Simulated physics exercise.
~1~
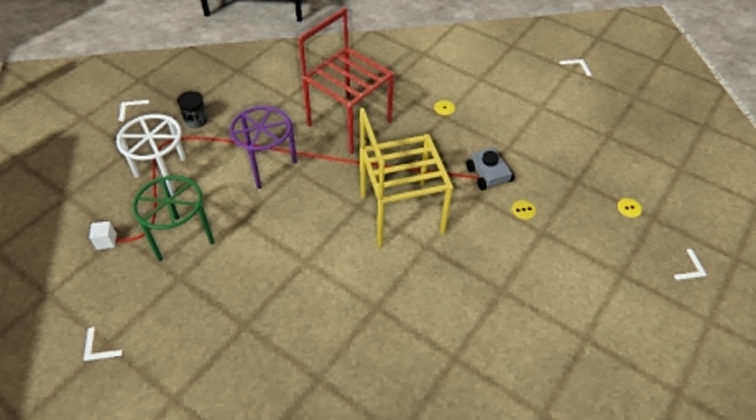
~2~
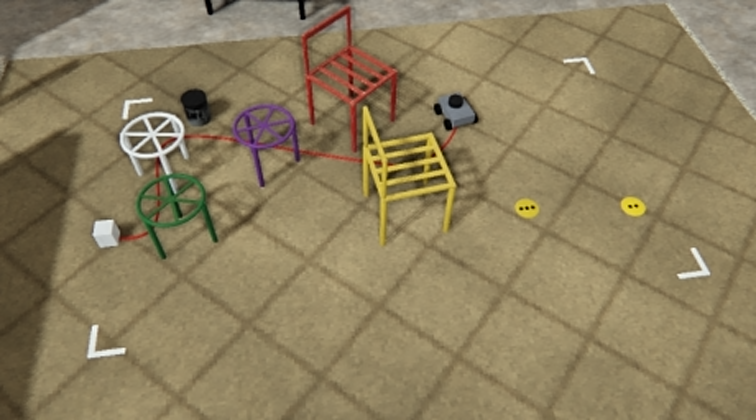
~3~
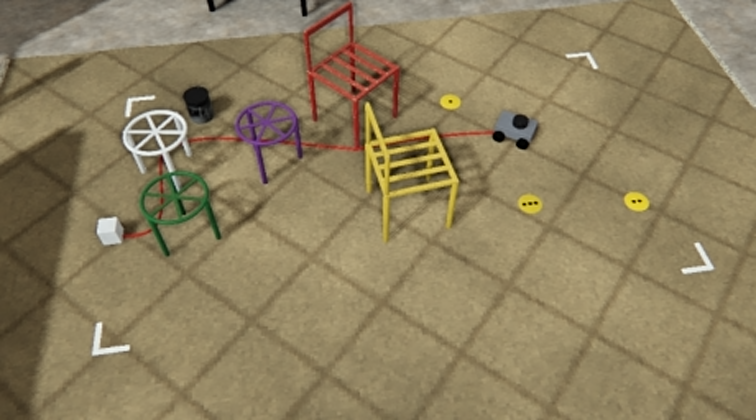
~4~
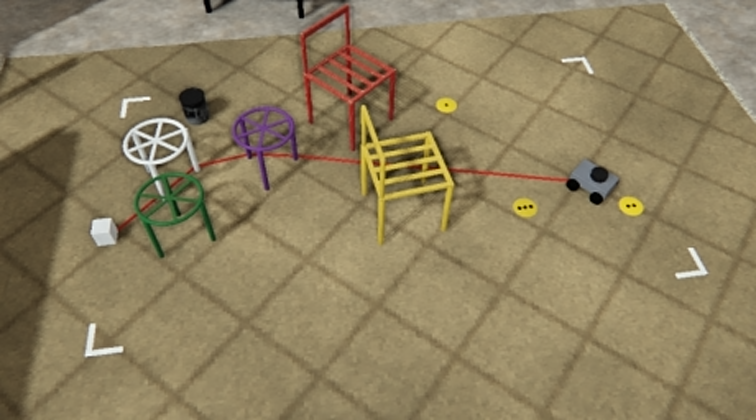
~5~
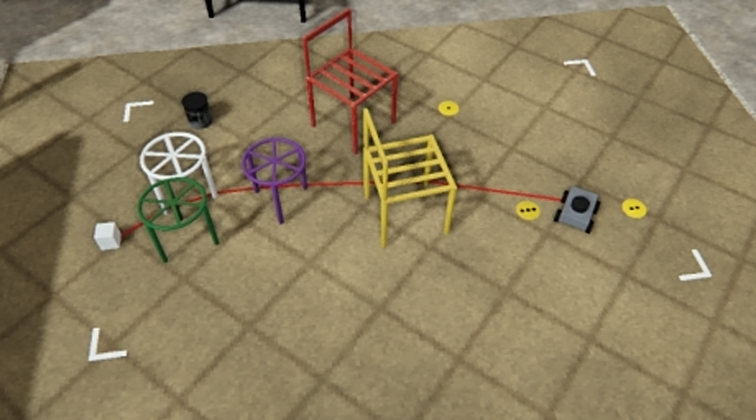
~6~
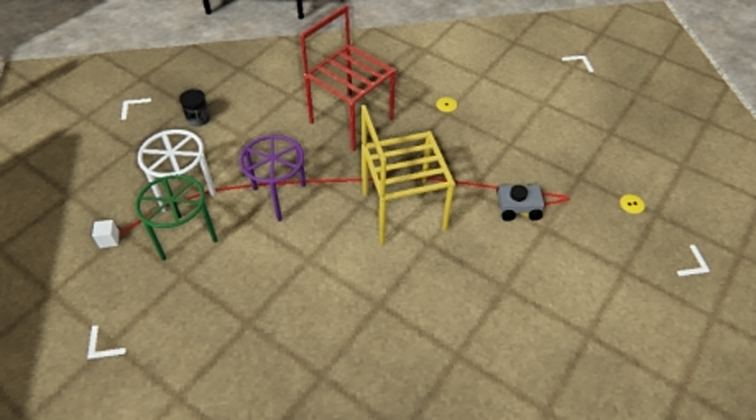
On a tiled tan floor, a small grey cart trailing a red lead among chairs and stools visits three dotted yellow marks in turn; as the lead tightens, the white stool and then the purple stool shift, and the cart ends on the last mark, both stools displaced.
